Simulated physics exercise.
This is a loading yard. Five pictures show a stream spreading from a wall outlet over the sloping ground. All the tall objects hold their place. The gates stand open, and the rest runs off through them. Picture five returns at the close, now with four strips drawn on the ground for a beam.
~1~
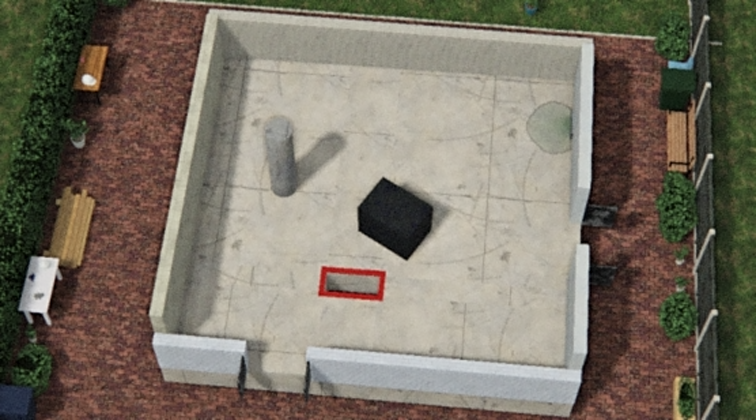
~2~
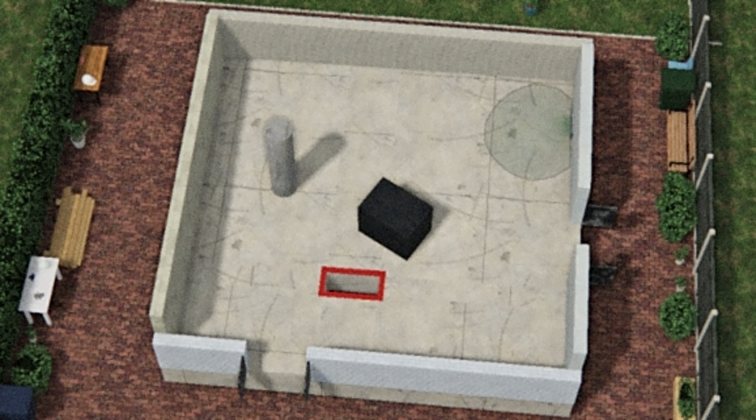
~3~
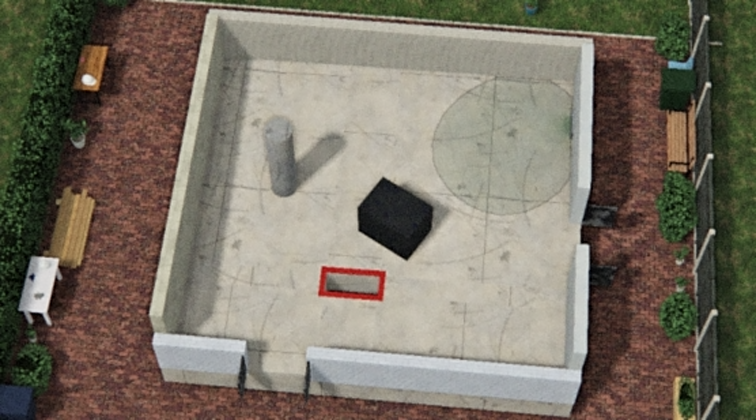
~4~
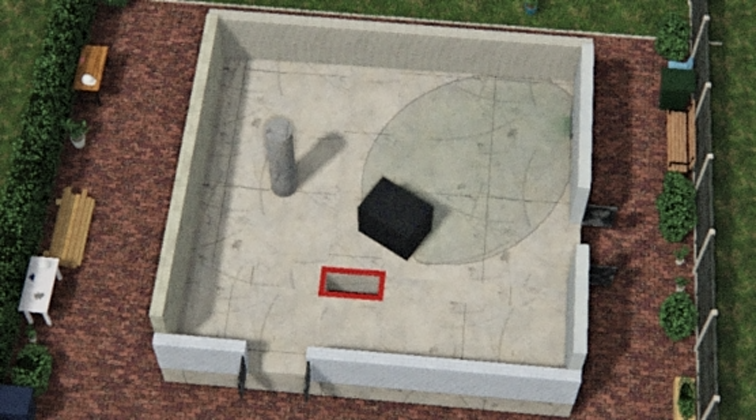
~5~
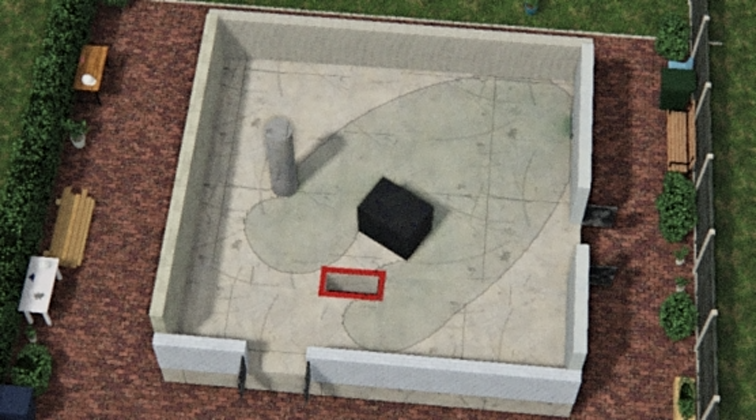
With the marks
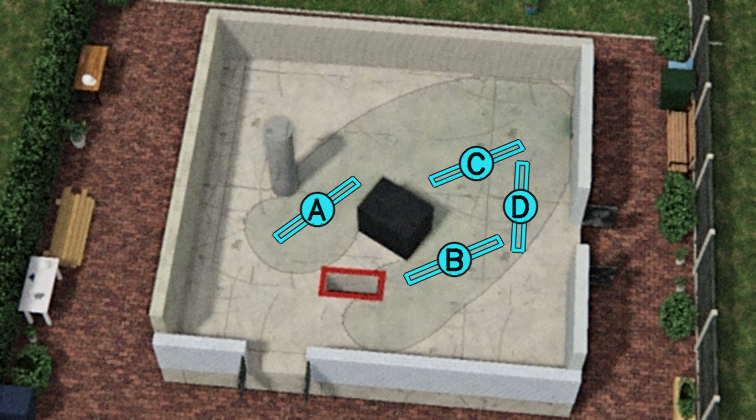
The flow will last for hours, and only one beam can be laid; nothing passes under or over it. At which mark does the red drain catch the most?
Choose B.
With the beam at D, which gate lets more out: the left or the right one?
The left gate.
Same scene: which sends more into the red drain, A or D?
A it is.
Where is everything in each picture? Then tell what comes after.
In the first picture, outfall at (573, 125); red drain at (352, 284); open gate at (279, 362); open gate at (568, 251); 2 % of the ground under water, visible out to (542, 147); red drain still dry.
In the second picture, 6 % of the ground under water, visible out to (494, 151); red drain still dry.
In the third picture, 15 % of the ground under water, visible out to (437, 159); red drain still dry.
In the fourth picture, 26 % of the ground under water, visible out to (428, 261); red drain still dry.
In the fifth picture, 43 % of the ground under water, visible out to (260, 254); red drain taking water.
In cyan, A from (277, 238) to (355, 181); B from (408, 279) to (499, 240); C from (432, 181) to (520, 145); D from (517, 250) to (522, 163).
Choosing A, about 11 % of the stream goes into the red drain, about 83 % out by the gates.
Choosing B, about 26 % of the stream goes into the red drain, about 68 % out by the gates.
Choosing C, about 8 % of the stream goes into the red drain, about 88 % out by the gates.
Choosing D, about 5 % of the stream goes into the red drain, about 90 % out by the gates.
